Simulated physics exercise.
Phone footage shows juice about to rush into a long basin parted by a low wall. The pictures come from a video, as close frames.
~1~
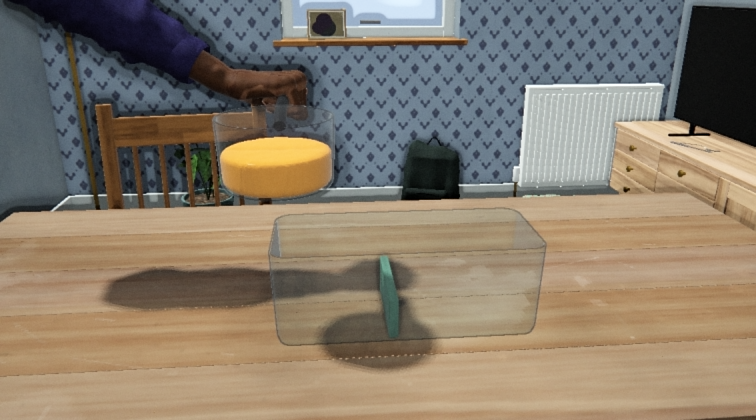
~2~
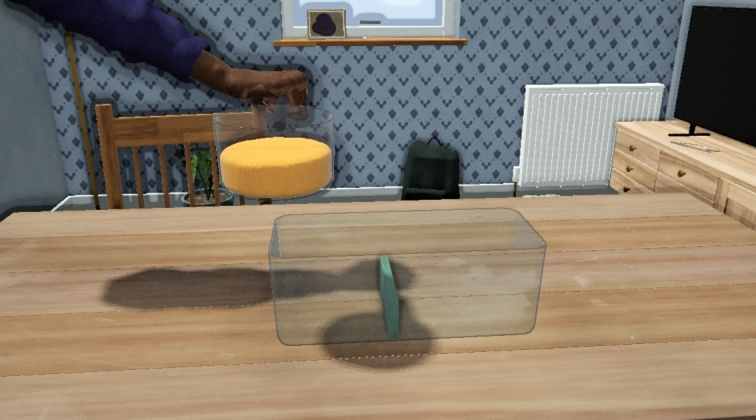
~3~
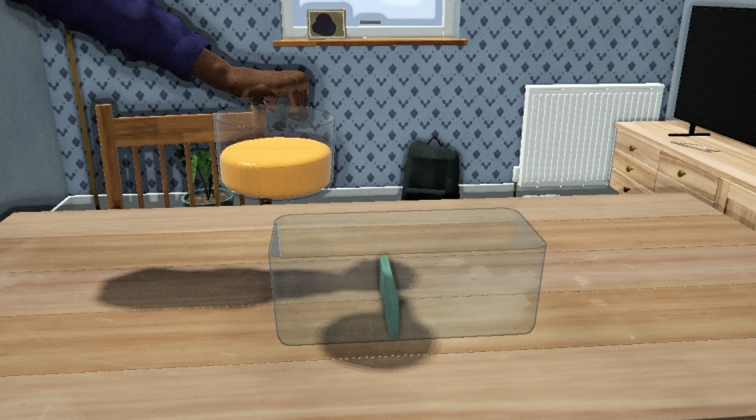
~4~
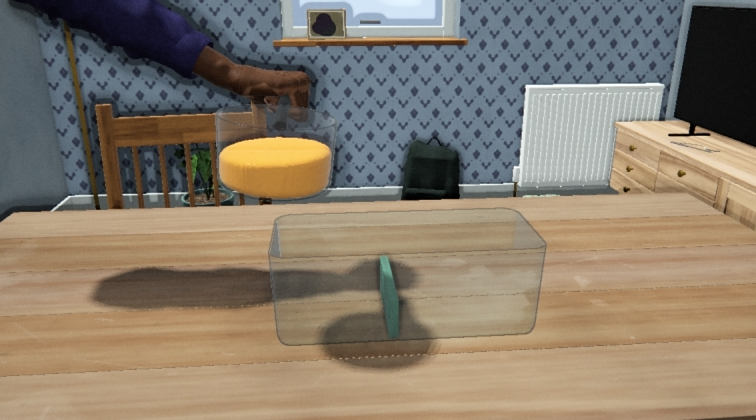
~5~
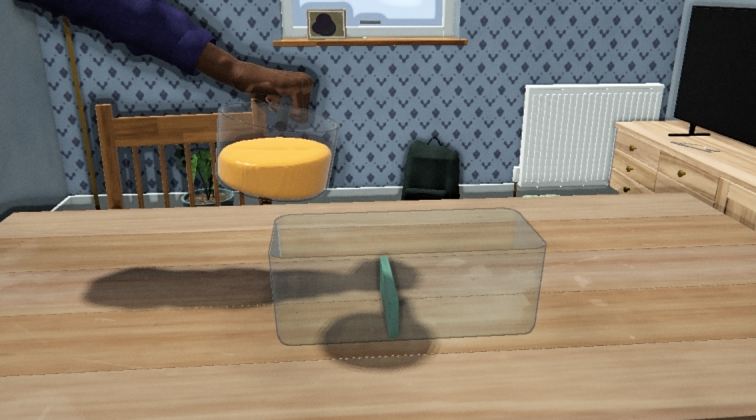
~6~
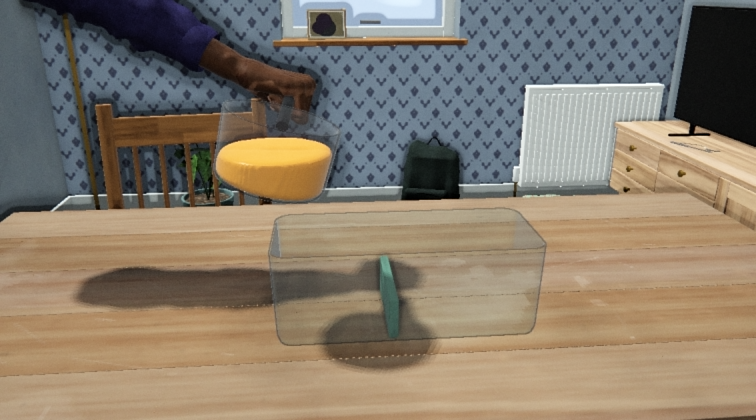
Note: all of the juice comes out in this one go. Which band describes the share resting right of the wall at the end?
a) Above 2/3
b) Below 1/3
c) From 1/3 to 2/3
b.
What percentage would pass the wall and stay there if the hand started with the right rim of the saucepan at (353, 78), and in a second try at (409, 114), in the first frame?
The first start yields 60 per cent, the second 95 per cent.
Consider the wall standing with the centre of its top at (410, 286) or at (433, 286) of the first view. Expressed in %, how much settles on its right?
5 per cent, then 5 per cent, roughly.
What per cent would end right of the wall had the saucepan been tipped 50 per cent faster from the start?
Estimate: Around 5 %.
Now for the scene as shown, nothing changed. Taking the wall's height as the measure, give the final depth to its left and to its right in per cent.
Roughly 50 left of the wall, roughly 10 right of it.
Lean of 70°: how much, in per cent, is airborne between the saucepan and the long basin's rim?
20 %.
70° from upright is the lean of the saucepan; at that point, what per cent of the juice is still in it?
Around 75 percent remains.
A moment on, the saucepan is tipped part way and 75 per cent is still to pour, 4 is left of the wall and 0 right of it.
Next, the saucepan is tipped right over and 19 per cent is still to pour, 59 is left of the wall and 11 right of it.
Then the saucepan is tipped right over and 1 per cent is still to pour, 84 is left of the wall and 12 right of it.
Later the saucepan is tipped right over and 0 per cent is still to pour, 87 is left of the wall and 13 right of it.
At rest 87 per cent lies left of the wall, 13 right of it and 1 outside.
